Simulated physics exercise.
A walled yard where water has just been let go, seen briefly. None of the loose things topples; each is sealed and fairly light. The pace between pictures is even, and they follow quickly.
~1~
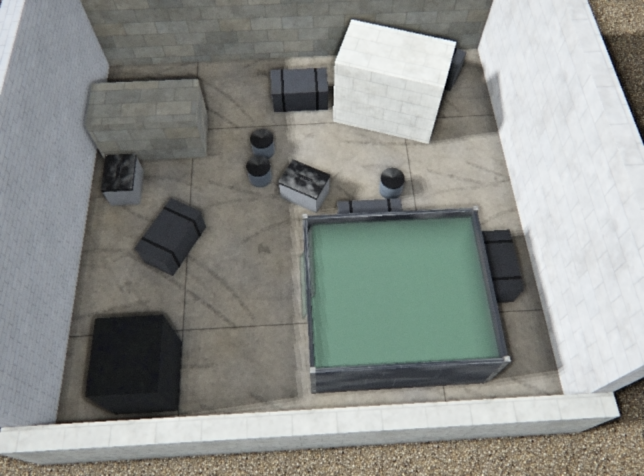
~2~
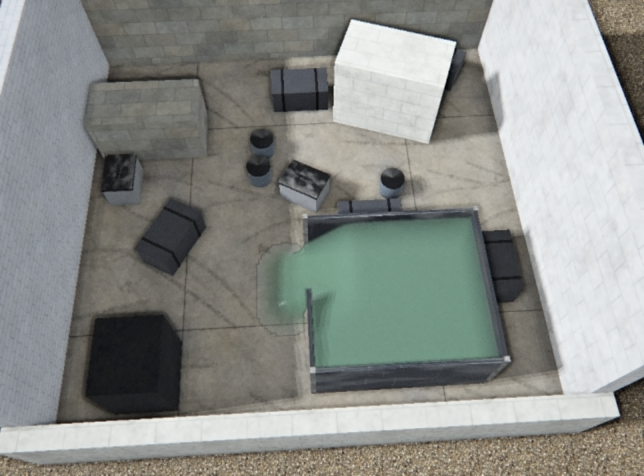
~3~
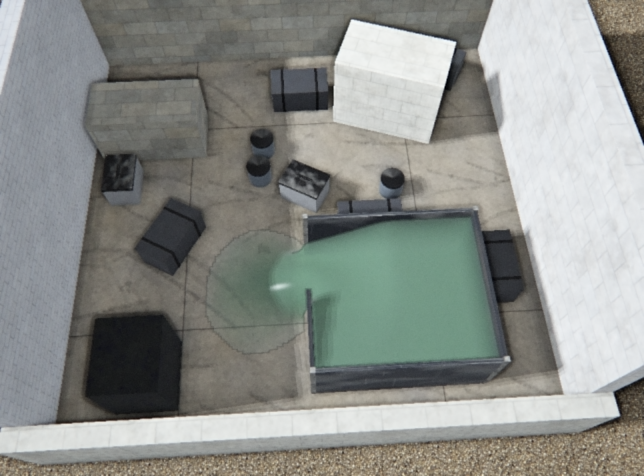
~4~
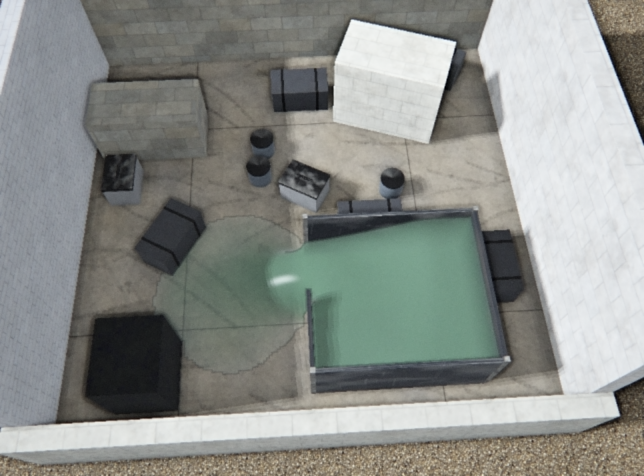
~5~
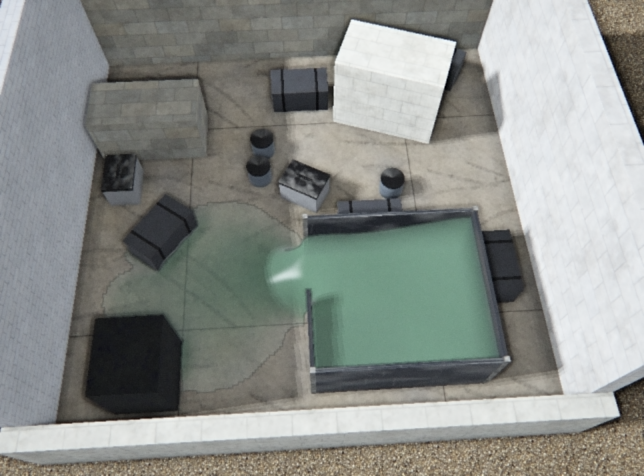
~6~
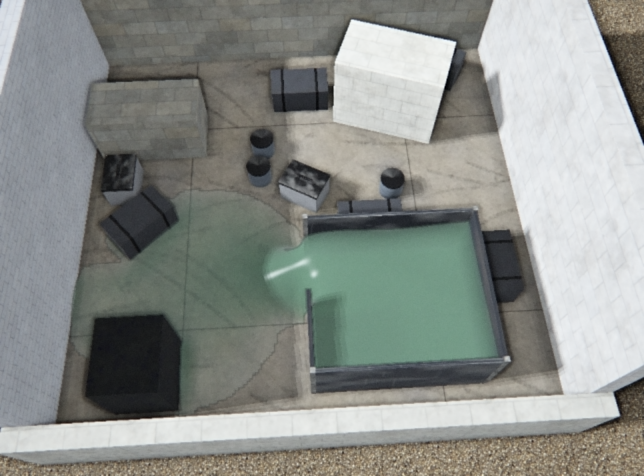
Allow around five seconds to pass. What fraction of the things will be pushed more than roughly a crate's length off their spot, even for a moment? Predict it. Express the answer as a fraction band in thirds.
Fraction band: 1/3 to 2/3.
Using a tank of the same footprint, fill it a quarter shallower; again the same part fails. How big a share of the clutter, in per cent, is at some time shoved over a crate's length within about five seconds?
Near 30 per cent of the loose things.
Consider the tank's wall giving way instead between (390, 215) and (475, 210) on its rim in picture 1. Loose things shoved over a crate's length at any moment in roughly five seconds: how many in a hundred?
Near 80 in a hundred.
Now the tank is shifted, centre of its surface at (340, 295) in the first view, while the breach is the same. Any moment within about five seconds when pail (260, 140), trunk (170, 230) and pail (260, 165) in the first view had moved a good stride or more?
In order: Went well off, went well off, went well off.
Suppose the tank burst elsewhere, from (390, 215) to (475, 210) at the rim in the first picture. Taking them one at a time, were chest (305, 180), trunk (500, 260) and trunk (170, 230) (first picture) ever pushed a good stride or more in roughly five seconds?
First below the mark, then below the mark, then over the mark.
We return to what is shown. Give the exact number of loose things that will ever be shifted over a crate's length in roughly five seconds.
That adds up to 5.
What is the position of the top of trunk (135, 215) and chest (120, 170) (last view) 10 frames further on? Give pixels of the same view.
Close to pixel (102, 185) and pixel (90, 147).
A moment on, 1 of 10 are well off their spots; 1 afloat.
Next, 1 of 10 are well off their spots; 2 afloat.
Later, 2 of 10 are well off their spots; 3 afloat.
In the end, 5 of 10 are well off their spots, and 5 have been at some point; 4 afloat.
